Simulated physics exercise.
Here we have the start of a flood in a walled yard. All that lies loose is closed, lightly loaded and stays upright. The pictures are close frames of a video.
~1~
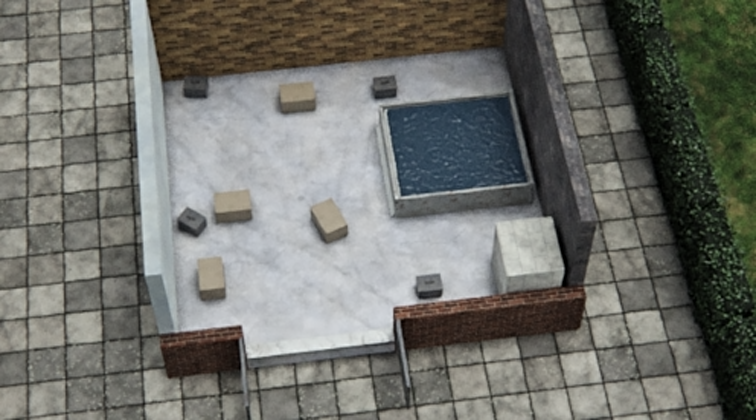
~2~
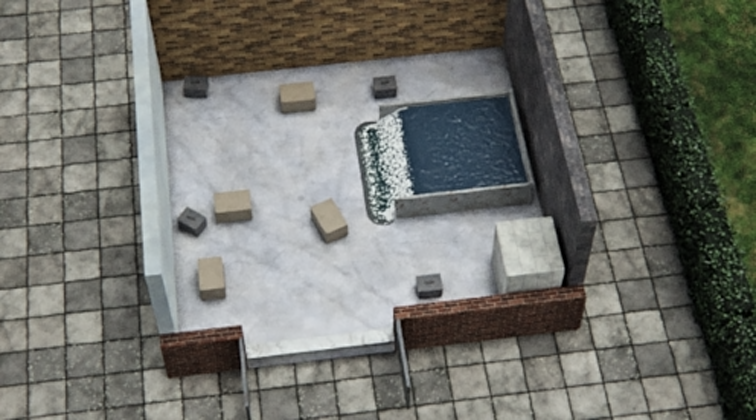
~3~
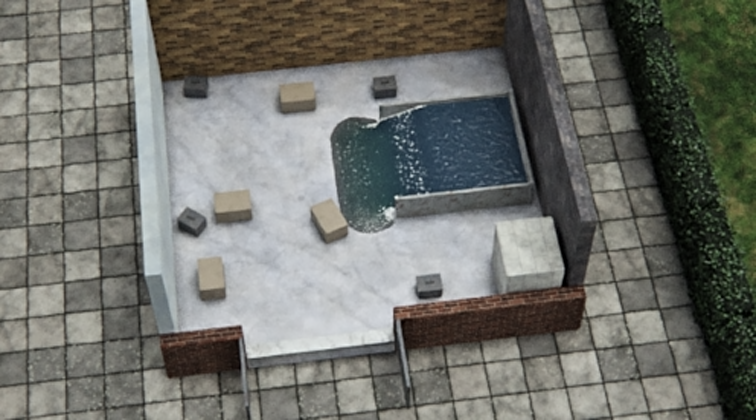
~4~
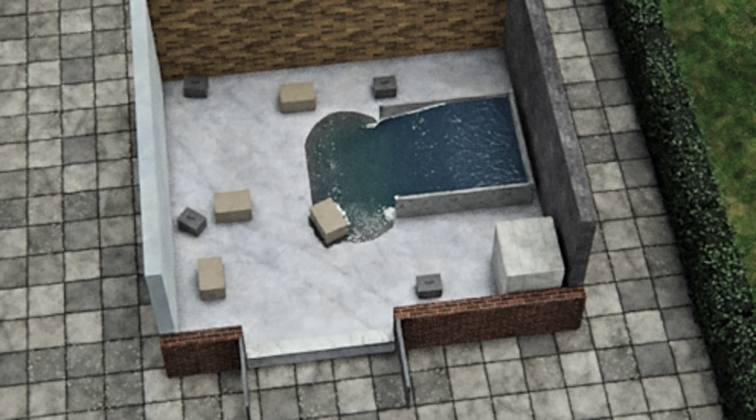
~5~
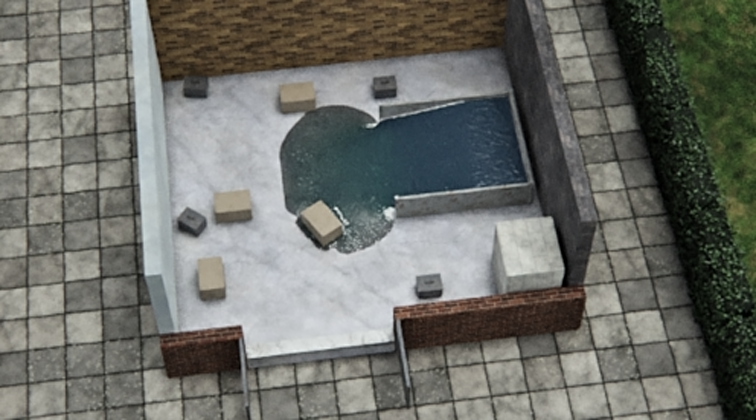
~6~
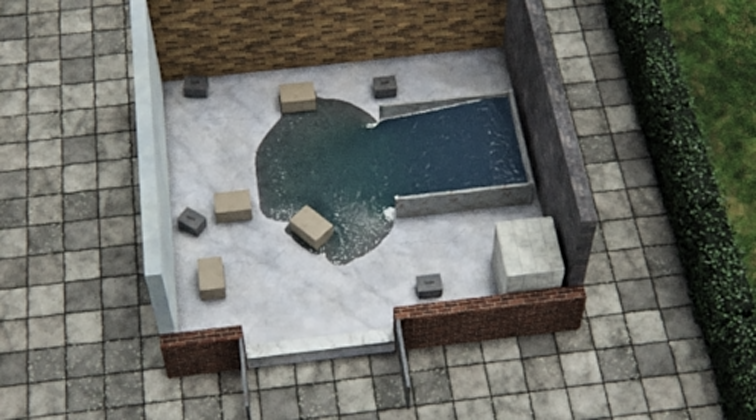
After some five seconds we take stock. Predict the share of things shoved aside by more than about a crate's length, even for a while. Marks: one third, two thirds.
That comes to two thirds or more.
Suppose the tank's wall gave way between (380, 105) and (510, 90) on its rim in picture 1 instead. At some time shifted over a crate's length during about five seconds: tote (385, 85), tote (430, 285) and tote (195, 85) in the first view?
In that order: Yes, short of that, shifted that much.
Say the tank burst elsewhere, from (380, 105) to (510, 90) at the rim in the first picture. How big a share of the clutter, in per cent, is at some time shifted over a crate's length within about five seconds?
Close to 50 %.
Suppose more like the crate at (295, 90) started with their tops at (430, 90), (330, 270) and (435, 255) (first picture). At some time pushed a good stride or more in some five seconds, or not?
One after the other: Short of that, not that far, not that far.
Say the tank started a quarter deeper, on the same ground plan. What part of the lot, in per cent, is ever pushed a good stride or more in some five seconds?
Close to 80 %.
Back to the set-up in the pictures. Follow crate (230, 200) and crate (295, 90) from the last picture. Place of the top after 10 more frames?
Around (197, 197) and (275, 68).
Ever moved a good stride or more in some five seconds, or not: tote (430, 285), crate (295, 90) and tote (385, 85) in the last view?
As listed: Not that far, that far or more, short of that.
A moment on, 1 of 8 are well off their spots; 0 afloat.
Next, 3 of 8 are well off their spots; 2 afloat.
Later, 5 of 8 are well off their spots; 6 afloat.
In the end, 6 of 8 are well off their spots, and 6 have been at some point; 4 afloat.
